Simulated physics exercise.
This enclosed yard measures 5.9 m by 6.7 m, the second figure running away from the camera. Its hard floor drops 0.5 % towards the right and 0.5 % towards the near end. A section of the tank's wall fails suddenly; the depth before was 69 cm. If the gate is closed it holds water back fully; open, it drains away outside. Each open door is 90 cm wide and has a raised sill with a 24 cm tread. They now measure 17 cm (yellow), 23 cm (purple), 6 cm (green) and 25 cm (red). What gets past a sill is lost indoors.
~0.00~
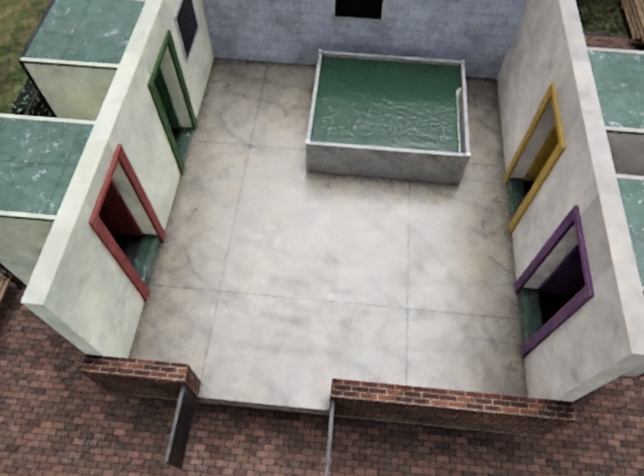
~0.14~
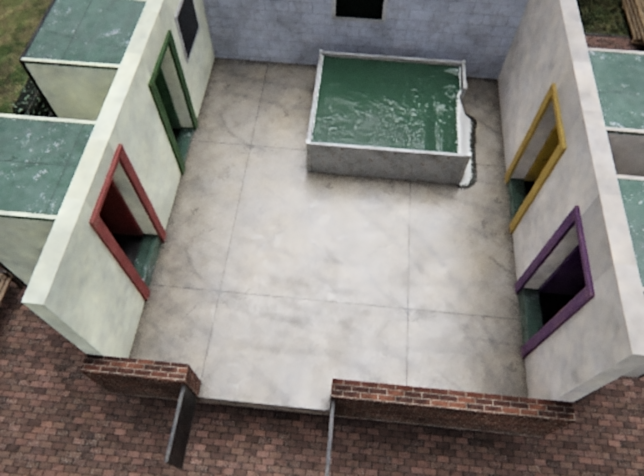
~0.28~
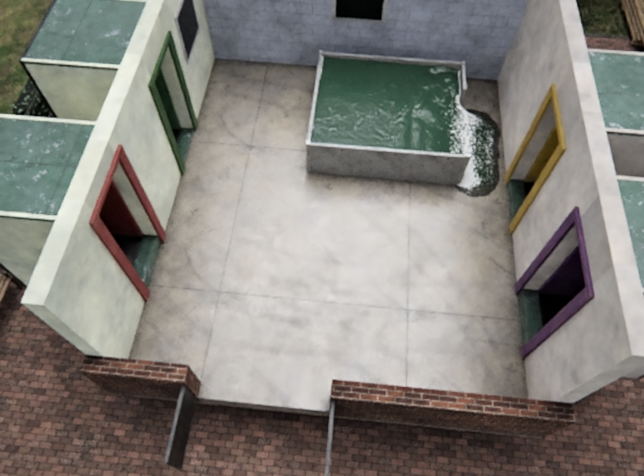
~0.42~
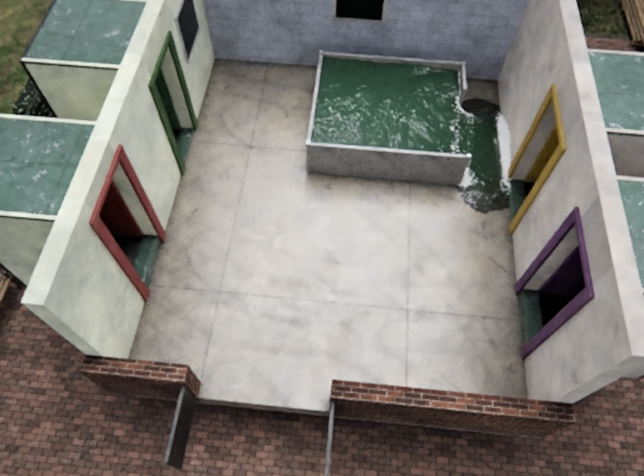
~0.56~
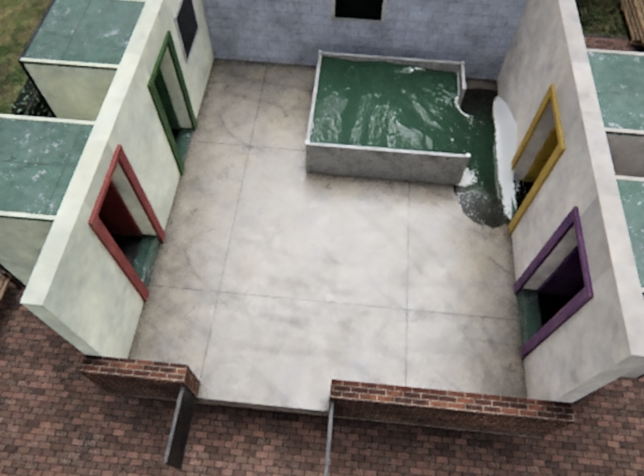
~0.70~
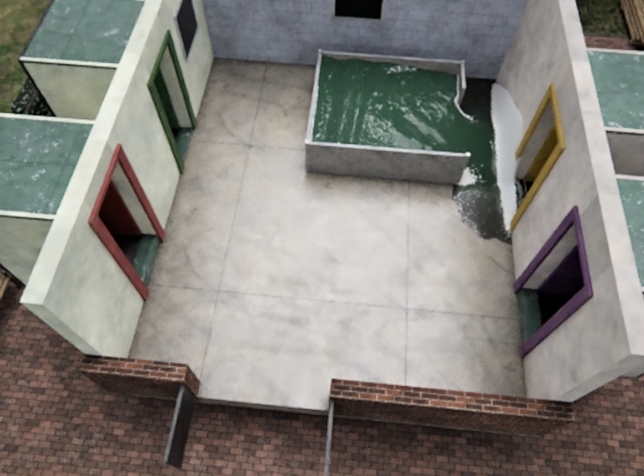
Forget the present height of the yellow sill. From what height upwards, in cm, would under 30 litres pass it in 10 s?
Some 34 cm above the ground.
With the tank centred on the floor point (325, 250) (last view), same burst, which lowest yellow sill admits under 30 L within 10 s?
Then roughly 12.0 cm.
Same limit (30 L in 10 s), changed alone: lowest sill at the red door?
About 8.5 cm at red.
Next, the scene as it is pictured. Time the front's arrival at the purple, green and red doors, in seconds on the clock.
Purple 1.2 s, green 3.8 s, red 4.5 s.
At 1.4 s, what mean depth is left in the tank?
Some 48 cm.
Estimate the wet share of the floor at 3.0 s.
Near 40 per cent is wet.
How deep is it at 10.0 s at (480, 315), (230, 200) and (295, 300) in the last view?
About 7, 9 and 11 cm.
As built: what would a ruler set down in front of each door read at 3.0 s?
Depths in cm: Yellow 25, purple 9, green 0, red 0.
After 1.4 s water covers 15 % of the floor, deepest (57 cm) near (497, 155); 34 cm at the yellow door, 35 litres in over its 17 cm sill.
After 3.0 s water covers 40 % of the floor, deepest (44 cm) near (491, 86); 25 cm at the yellow door, 169 litres in over its 17 cm sill.
After 10.0 s water covers 95 % of the floor, deepest (16 cm) near (499, 178); 14 cm at the yellow door, 207 litres in over its 17 cm sill.
At the yellow door as built, the water arrived by 0.6 s and peaked near 34 cm at 1.6 s.
With a sill of 27.5 cm, 72 litres would have come in within the 10 s; with 37.5 cm, 16 litres. So under 30 litres takes about 34 cm.
